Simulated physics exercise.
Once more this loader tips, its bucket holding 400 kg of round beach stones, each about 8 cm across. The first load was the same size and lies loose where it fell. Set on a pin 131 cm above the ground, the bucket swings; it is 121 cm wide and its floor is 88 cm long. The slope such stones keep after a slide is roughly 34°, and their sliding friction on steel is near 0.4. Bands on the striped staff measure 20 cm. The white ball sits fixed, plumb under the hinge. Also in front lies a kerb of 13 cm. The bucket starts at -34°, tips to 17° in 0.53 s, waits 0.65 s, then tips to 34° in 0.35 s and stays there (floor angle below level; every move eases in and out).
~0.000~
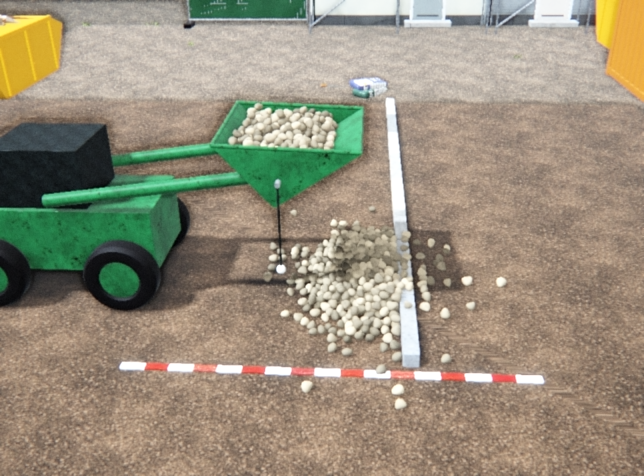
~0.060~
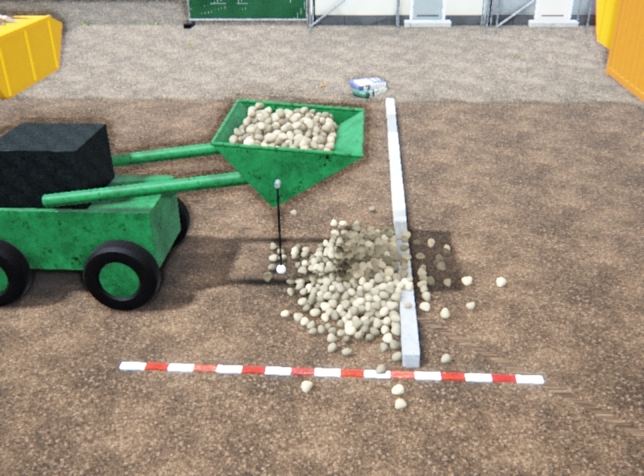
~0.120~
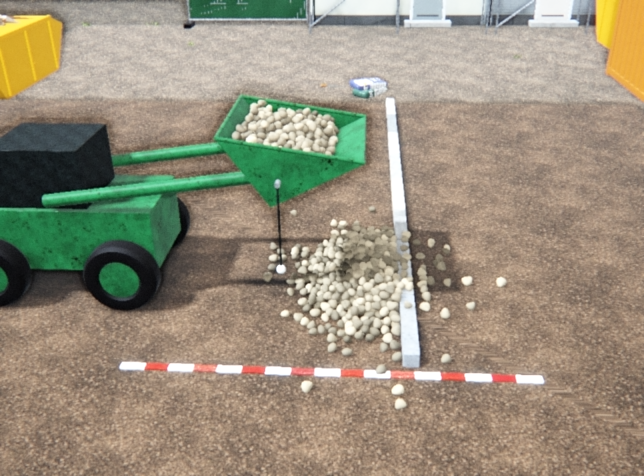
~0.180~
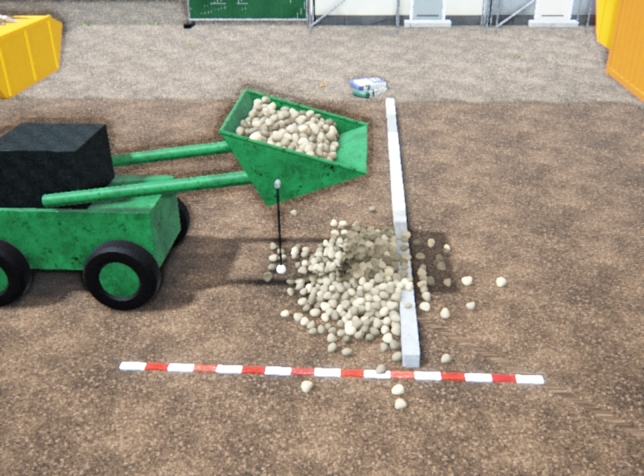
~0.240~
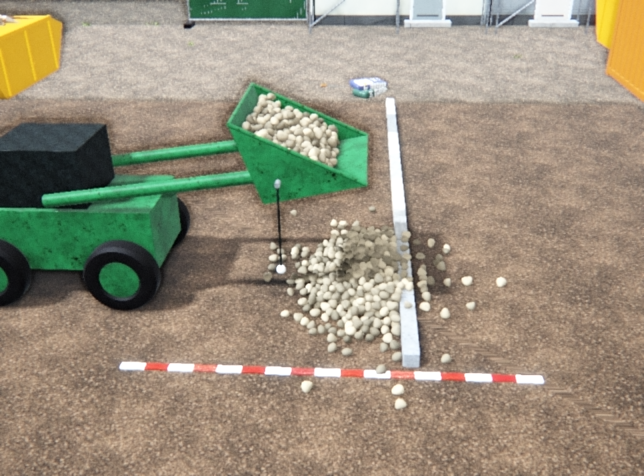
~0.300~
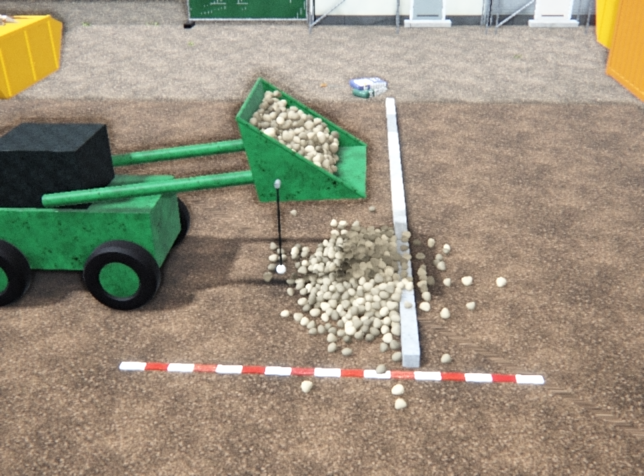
On a brown dirt yard, a green loader holds a bucketful of pale round stones above a loose pile lying against a low kerb. The bucket slowly tilts forward, its back edge rising and its lip lowering to the right, while the stones shift inside and the loader's body stays still.
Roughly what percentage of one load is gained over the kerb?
Roughly 52 per cent.
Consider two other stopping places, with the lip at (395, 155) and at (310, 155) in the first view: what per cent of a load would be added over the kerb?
First place about 85 %, second about 5 %.
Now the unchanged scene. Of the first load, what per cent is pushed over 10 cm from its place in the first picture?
Around 10 in a hundred.
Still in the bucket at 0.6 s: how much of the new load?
Around 100 per cent of the load is still inside.
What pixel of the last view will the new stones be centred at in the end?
Roughly pixel (414, 270) in the last view.
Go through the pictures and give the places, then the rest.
The first frame shows lip at (362, 153), floor tilted -34°, highest stones at (285, 117). The earlier load is highest near (371, 263), 24 cm above ground level, 96 % on this side of the kerb, 4 % over the kerb.
In the second frame, the bucket is at -32°, its lip at (363, 156); the top of the load is at (281, 116); the stones move at 0.2 m/s on average.
The third frame shows lip at (365, 163), floor tilted -27°, highest stones at (270, 112); the stones move at 0.4 m/s on average.
The fourth frame shows lip at (366, 173), floor tilted -20°, highest stones at (263, 109); the stones move at 0.5 m/s on average.
The fifth frame shows lip at (367, 185), floor tilted -12°, highest stones at (264, 105); the stones move at 0.6 m/s on average.
In the sixth frame, the bucket is at -3°, its lip at (365, 197); the top of the load is at (270, 102); the stones move at 0.6 m/s on average.
After 0.4 s the floor is at 9°; in per cent of one load, 100 in the bucket, 96 on this side of the kerb, 4 over the kerb; the foremost stones are at (457, 271).
After 0.6 s the floor is at 17°; in per cent of one load, 99 in the bucket, 96 on this side of the kerb, 4 over the kerb; the foremost stones are at (457, 271).
After 2.0 s the floor is at 34°; in per cent of one load, 3 in the bucket, 156 on this side of the kerb, 41 over the kerb; the foremost stones are at (538, 280).
After 4.7 s the floor is at 34°; in per cent of one load, 0 in the bucket, 144 on this side of the kerb, 56 over the kerb; the foremost stones are at (559, 284). Net gain over the kerb, 52.
